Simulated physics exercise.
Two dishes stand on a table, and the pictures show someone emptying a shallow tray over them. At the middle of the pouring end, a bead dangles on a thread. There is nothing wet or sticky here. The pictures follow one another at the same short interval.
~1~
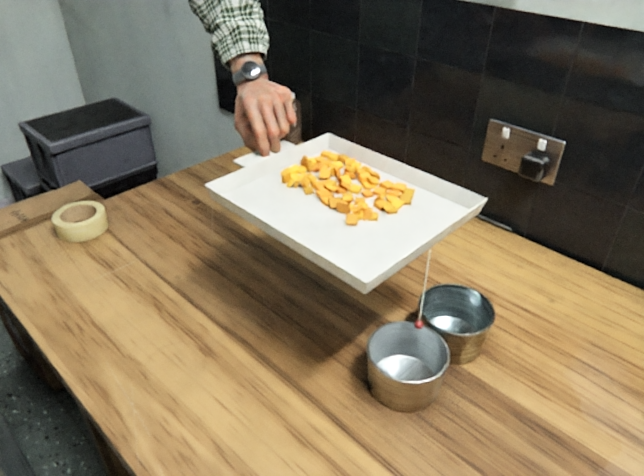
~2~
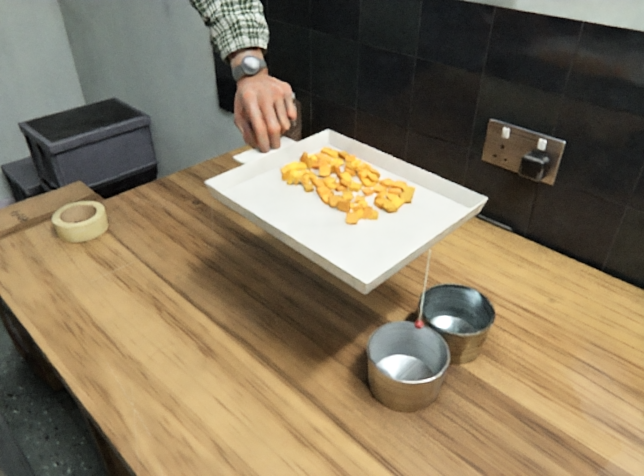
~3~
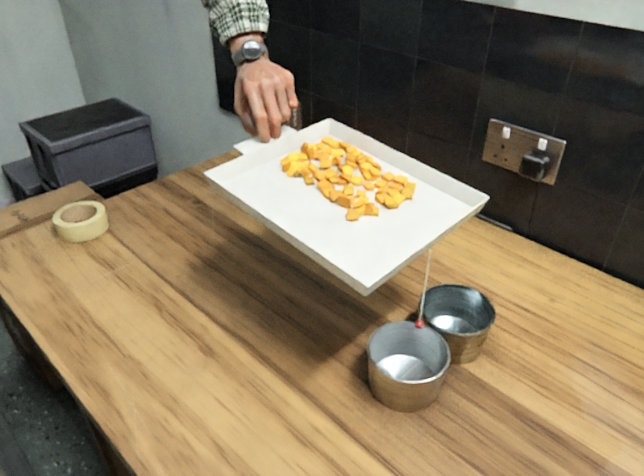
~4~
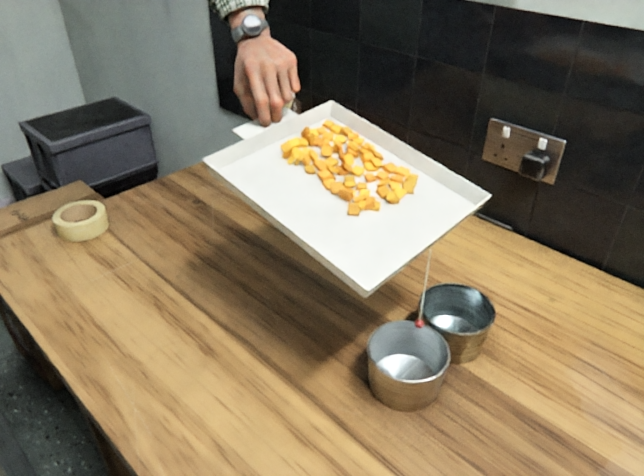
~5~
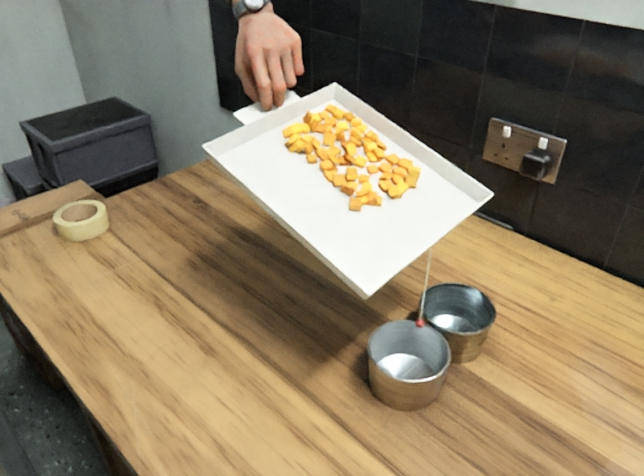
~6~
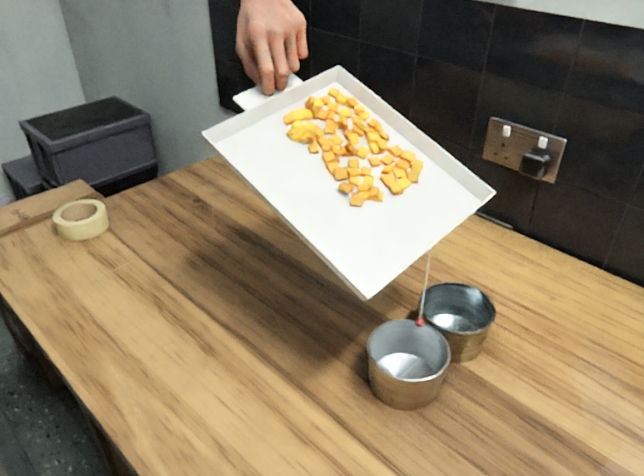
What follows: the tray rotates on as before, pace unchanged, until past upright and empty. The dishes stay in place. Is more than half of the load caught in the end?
No. The dishes are left with the minor part.
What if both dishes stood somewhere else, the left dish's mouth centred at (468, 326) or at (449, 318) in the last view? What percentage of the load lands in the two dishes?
In order: 0 percent and 0 percent.
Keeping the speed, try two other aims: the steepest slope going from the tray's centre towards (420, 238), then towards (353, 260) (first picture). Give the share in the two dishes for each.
First case about 30 percent; second case about 10 percent.
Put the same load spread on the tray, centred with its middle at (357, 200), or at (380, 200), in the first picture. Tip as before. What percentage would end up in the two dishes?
It would be 30 in a hundred, and then 30 in a hundred.
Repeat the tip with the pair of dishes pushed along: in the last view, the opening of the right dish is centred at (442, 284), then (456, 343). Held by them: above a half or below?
At place one a lesser share; at place two the greater share.
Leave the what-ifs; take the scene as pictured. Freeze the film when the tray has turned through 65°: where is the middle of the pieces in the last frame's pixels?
The load is centred about (406, 250).
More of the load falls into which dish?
Result: More in the left side.
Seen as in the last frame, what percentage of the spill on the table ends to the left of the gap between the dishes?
Share to the left: Near 80 per cent.
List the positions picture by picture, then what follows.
In the first frame, corners of the pouring end at (366, 277) and (481, 199), level; middle of the load at (346, 180), small crackers; left dish at (438, 386); right dish at (485, 339); bead on its thread at (419, 325).
In the second frame, corners of the pouring end at (366, 278) and (481, 198), level; middle of the load at (347, 178).
In the third frame, corners of the pouring end at (367, 280) and (483, 197), tipped barely, lowest at the left corner; middle of the load at (347, 171).
In the fourth frame, corners of the pouring end at (368, 284) and (485, 195), tipped a little, lowest at the left corner; middle of the load at (349, 160).
In the fifth frame, corners of the pouring end at (369, 288) and (487, 193), tipped clearly, lowest at the left corner; middle of the load at (351, 150).
In the sixth frame, corners of the pouring end at (369, 291) and (489, 192), tipped clearly, lowest at the left corner; middle of the load at (354, 139); left dish at (439, 384); right dish at (486, 337).
Soon after the last picture, tray tipped steeply; nearly all on the tray; a small part in the air.
A little later, tray tipped past a quarter turn; about a quarter on the tray; a small part in the left dish; about half outside both; about a quarter in the air.
Later still, tray tipped past a quarter turn; about a quarter in the left dish; most outside both.
At rest, tray tipped past a quarter turn; about a quarter in the left dish; none in the right dish; most outside both.
